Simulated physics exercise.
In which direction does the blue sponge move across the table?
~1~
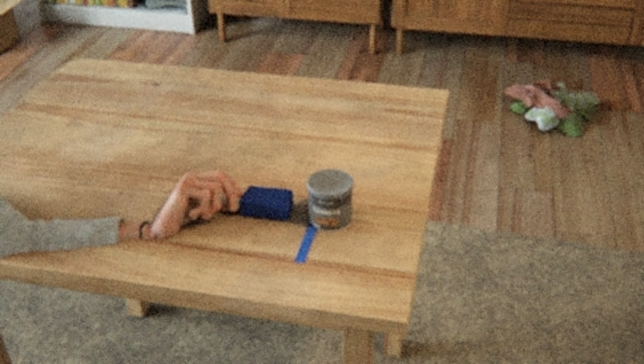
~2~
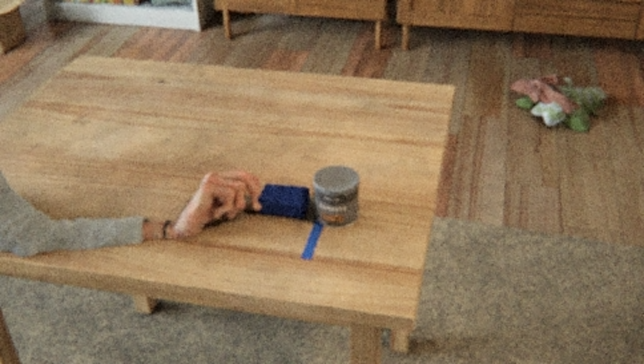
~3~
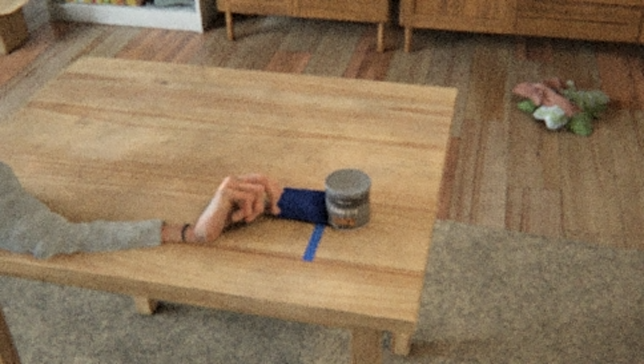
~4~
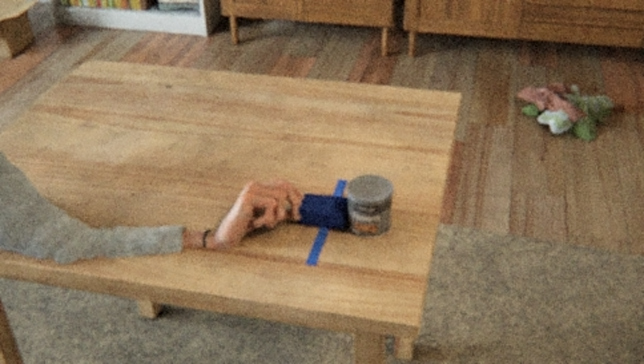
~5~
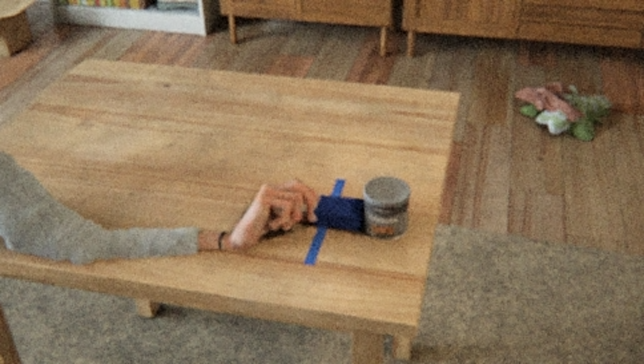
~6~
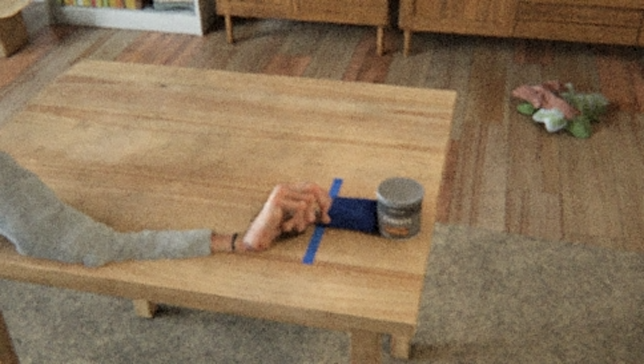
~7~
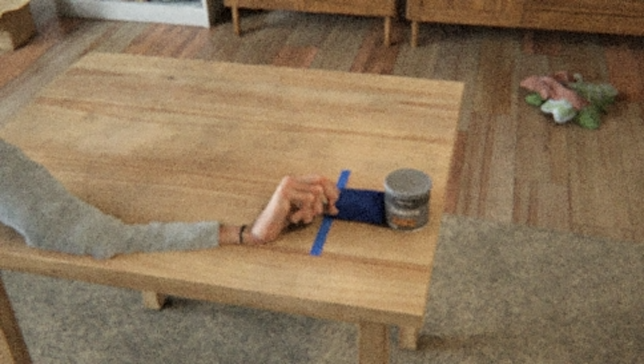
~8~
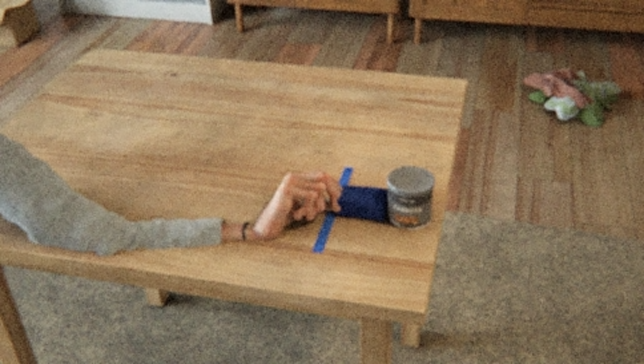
The blue sponge moves to the right, pushed along by the hand.
